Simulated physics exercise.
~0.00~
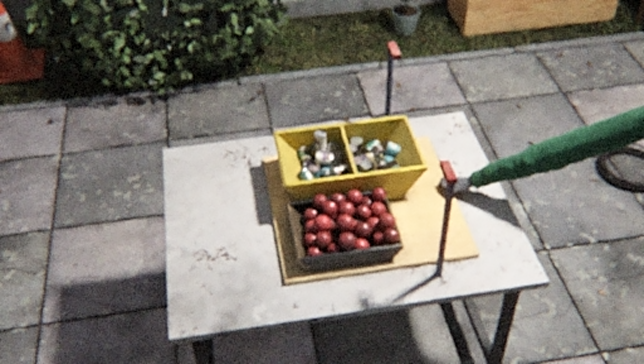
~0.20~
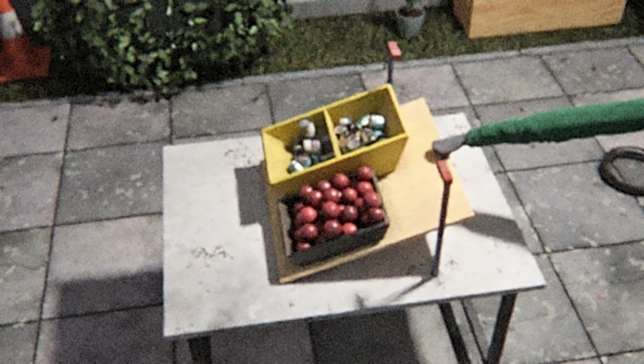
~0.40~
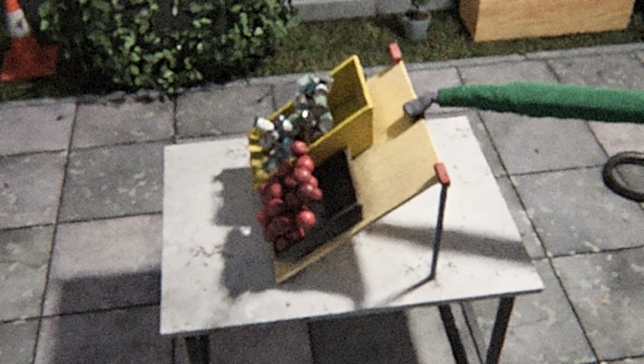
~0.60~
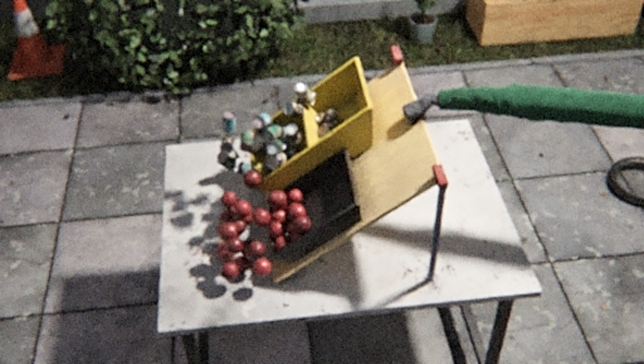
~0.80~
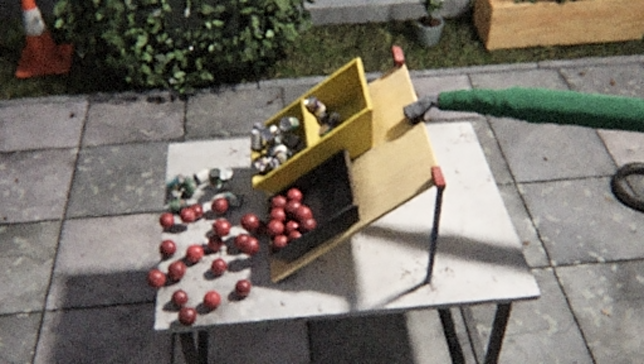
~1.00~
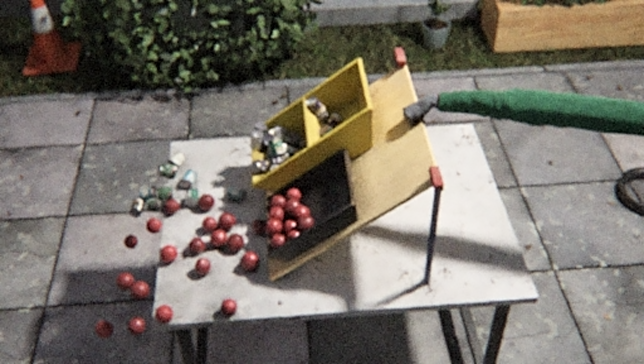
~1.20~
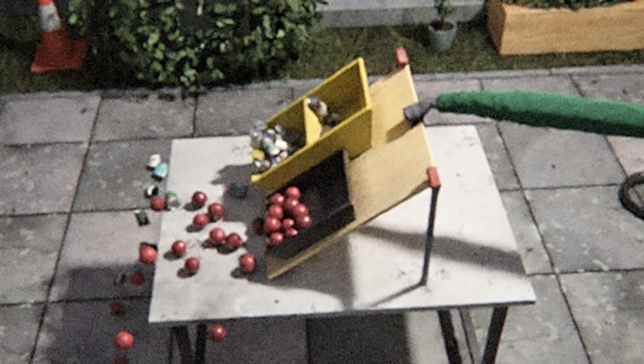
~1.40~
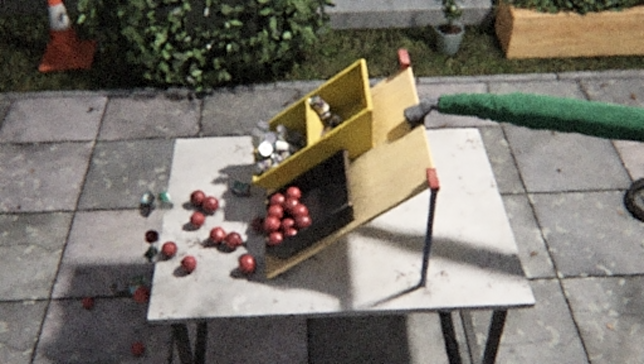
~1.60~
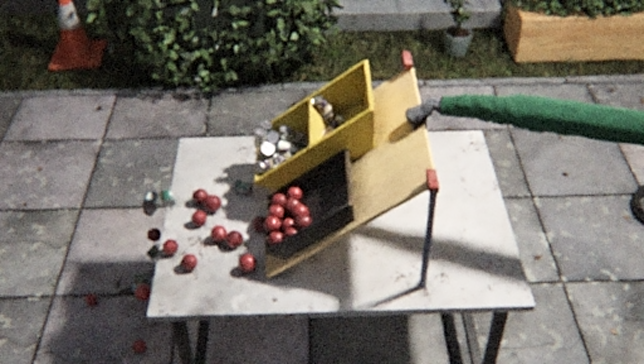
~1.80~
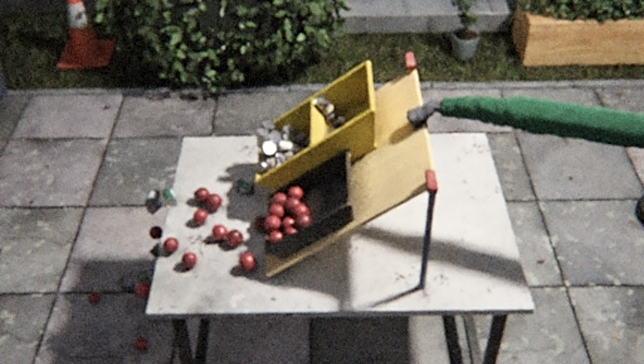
A hinged board tilts up steeply, spilling many red apples and some tins leftward.
